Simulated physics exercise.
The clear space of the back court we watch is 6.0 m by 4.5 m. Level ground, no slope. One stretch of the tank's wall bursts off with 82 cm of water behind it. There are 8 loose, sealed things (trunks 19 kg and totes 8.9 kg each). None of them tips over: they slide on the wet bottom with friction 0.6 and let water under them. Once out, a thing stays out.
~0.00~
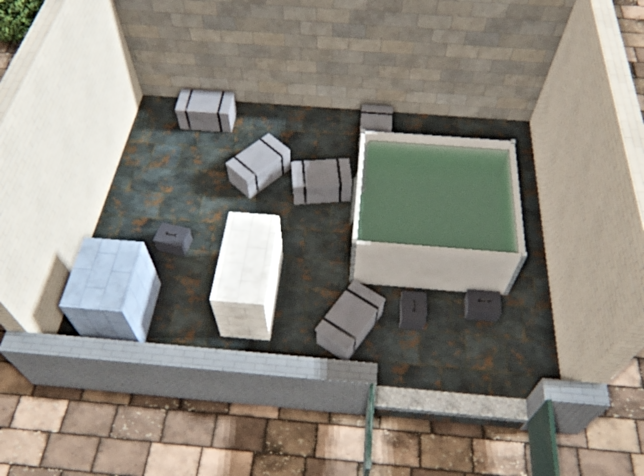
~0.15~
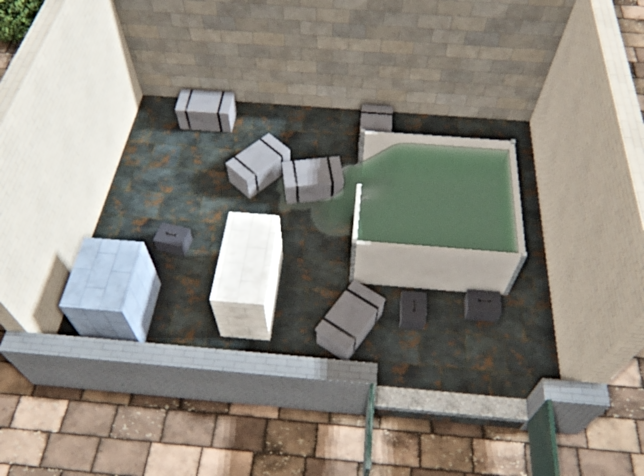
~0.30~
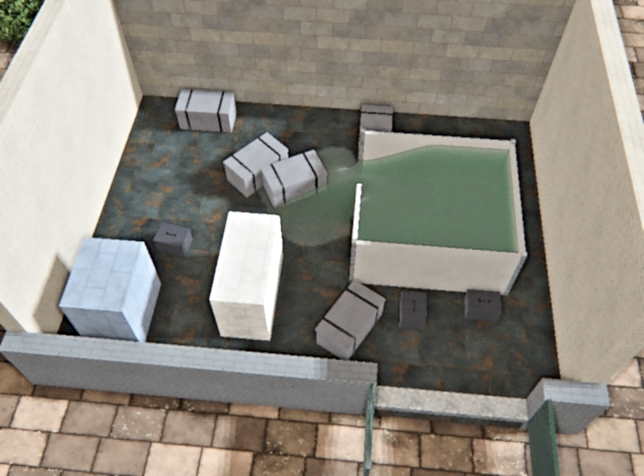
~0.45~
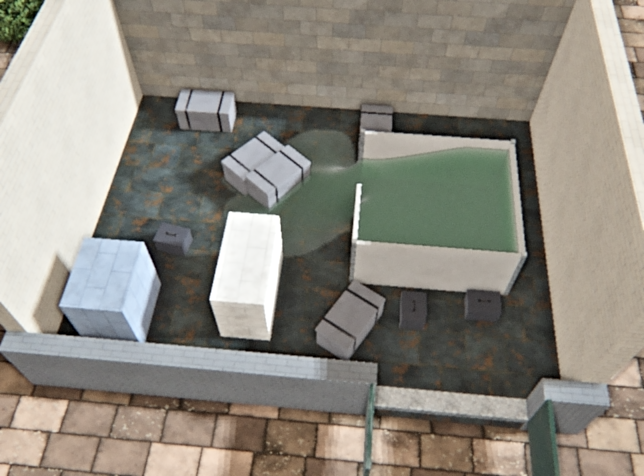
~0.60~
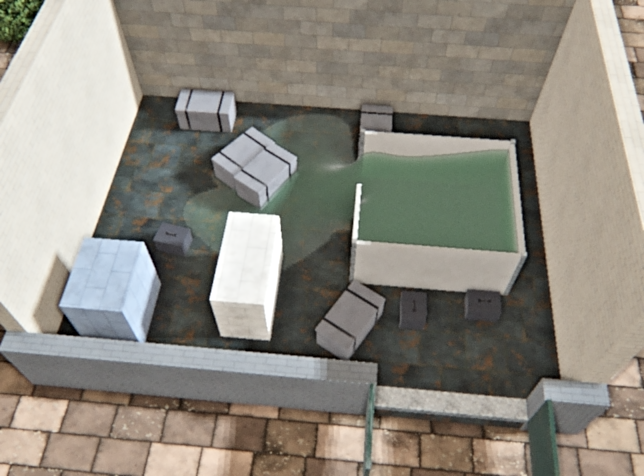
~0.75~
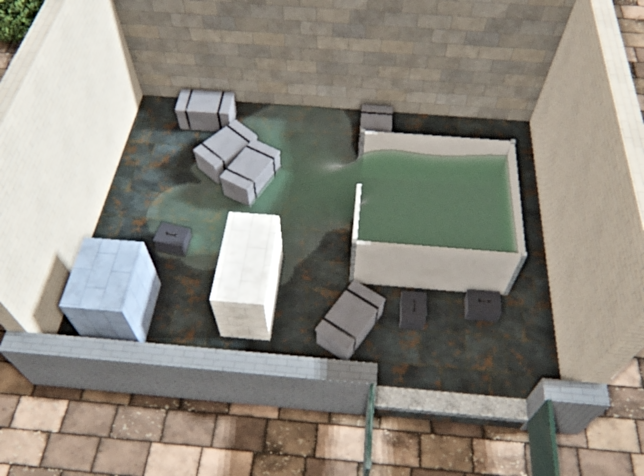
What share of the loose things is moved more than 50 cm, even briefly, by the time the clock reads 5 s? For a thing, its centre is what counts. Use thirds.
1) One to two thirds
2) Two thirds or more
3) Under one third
One to two thirds.
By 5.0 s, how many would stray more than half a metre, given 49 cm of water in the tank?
That would make 4 of them.
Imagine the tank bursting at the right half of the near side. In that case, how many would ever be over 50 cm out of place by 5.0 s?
So the tally would be 1.
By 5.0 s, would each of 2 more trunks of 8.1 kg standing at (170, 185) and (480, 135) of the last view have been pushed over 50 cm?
Result in order: Exceeded; not exceeded.
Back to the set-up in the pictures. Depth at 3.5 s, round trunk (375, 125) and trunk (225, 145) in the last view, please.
Roughly 1 and 14 cm.
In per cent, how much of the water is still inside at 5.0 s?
I'd say some 100 percent hasn't gone yet.
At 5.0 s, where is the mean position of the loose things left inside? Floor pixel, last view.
It sits at about (285, 235).
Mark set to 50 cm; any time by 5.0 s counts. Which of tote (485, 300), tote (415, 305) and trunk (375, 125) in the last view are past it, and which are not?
In turn: Under, under, under.
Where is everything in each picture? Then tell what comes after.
The first frame shows a trunk at (321, 173), on the bottom; a trunk at (258, 157) rests on the ground; water covers 3.3 m2; 0 of 8 have shifted.
The second frame shows a trunk at (313, 172), on the bottom, 12 cm from its start; a trunk at (258, 157), on the bottom; 3.8 m2 under water; 1 of 8 have shifted.
The third frame shows a trunk at (294, 170) rests on the ground, 38 cm from its start; a trunk at (256, 156), on the bottom, 4 cm from its start; water covers 4.7 m2; 1 of 8 have shifted.
The fourth frame shows a trunk at (278, 169), on the bottom, 59 cm from its start; a trunk at (254, 155), on the bottom, 8 cm from its start; water covers 6.0 m2; 2 of 8 have shifted.
The fifth frame shows a trunk at (266, 167) rests on the ground, 76 cm from its start; a trunk at (243, 150) rests on the ground, 24 cm from its start; water covers 7.3 m2; 2 of 8 have shifted.
The sixth frame shows a trunk at (250, 164) floats, 97 cm from its start; a trunk at (225, 143), on the bottom, 54 cm from its start; water covers 8.9 m2; 2 of 8 have shifted.
After 1.1 s 2 of 8 are over 50 cm from their spots; 1 afloat.
After 2.2 s 4 of 8 are over 50 cm from their spots; 3 afloat.
After 3.5 s 2 of 8 are over 50 cm from their spots; 4 afloat.
After 5.0 s 2 of 8 are over 50 cm from their spots, and 4 have been at some point; 4 afloat.
